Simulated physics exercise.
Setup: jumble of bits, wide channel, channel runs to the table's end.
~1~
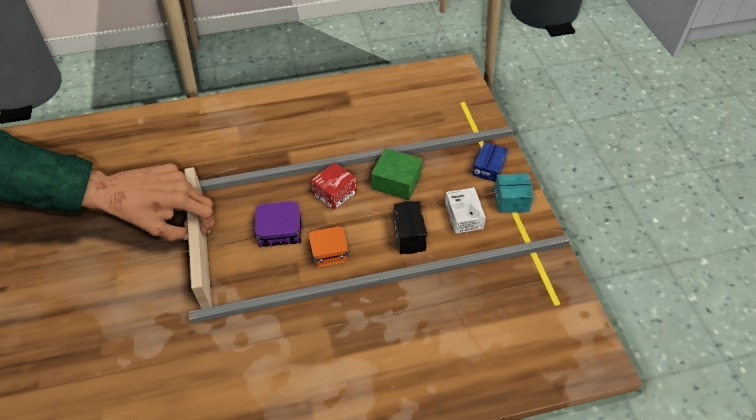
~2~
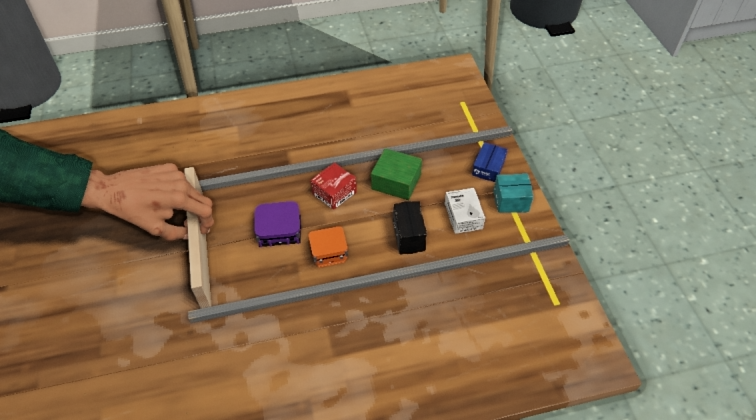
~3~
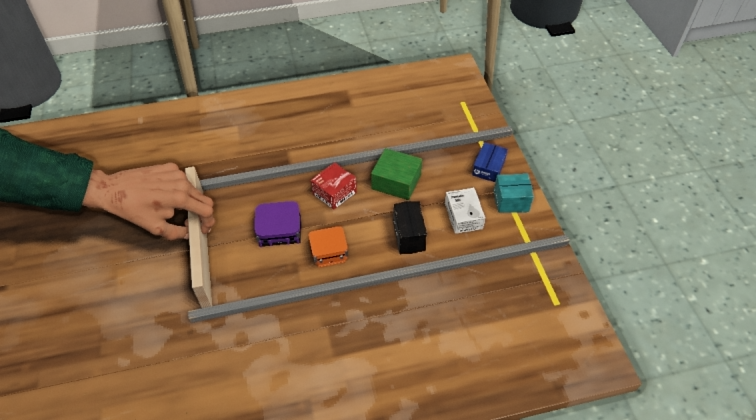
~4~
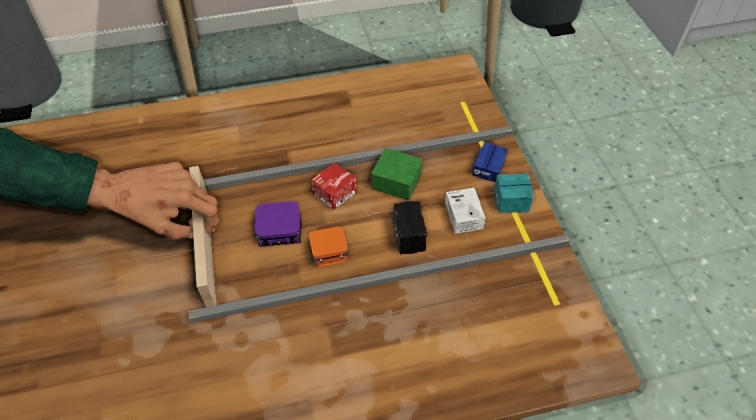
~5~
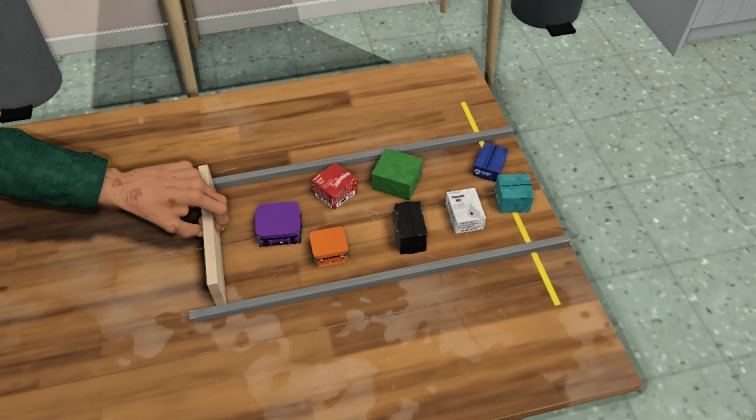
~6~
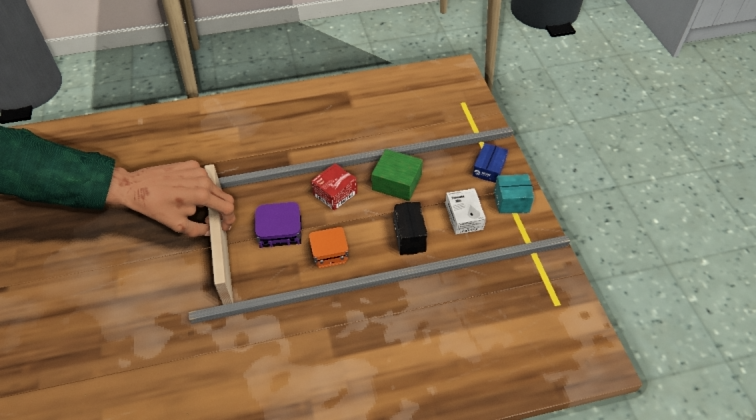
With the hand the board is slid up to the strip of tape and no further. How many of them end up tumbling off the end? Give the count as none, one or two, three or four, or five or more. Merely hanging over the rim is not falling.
The count is five or more.
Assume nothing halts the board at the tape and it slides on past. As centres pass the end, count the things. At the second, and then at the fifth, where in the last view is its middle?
First at (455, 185), next at (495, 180).
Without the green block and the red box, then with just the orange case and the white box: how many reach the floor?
Fallen: 3 in the first try, 3 in the other.
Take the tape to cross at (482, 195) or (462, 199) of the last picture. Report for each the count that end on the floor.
The first try gives 3, the second gives 2.
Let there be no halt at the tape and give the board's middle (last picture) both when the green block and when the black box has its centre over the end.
First one: Around (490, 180). Other one: Around (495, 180).
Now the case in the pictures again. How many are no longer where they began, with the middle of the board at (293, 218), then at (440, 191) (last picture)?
The counts are 2 and 8.
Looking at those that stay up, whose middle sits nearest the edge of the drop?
The purple case.
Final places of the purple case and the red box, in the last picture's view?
Taking them in turn, first comes (522, 179), then (503, 147).
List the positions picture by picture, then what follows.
The first frame shows turquoise box (513, 193); blue box (490, 162); white box (465, 211); board (198, 236); tape (504, 191).
The second frame shows blue box (490, 162); black box (409, 227).
The third frame shows white box (465, 210); green block (397, 174).
The fourth frame shows turquoise box (513, 194); orange case (329, 247).
The fifth frame shows blue box (491, 162); red box (335, 186).
The sixth frame shows turquoise box (514, 194); blue box (490, 163); white box (465, 211); board (218, 232); tape (504, 191).
Soon after, none off yet; turquoise box at rest near (514, 194); blue box at rest near (490, 163); white box at rest near (465, 211).
After that, none off yet; turquoise box at rest near (514, 194); blue box at rest near (490, 163); white box moving near (471, 211).
And then, one off so far; turquoise box on its side near (569, 221); blue box displaced about its own width near (523, 153); white box displaced well along near (542, 200).
In the end, the number that fall off is five or more; gone, black box, green block, white box, blue box and turquoise box.
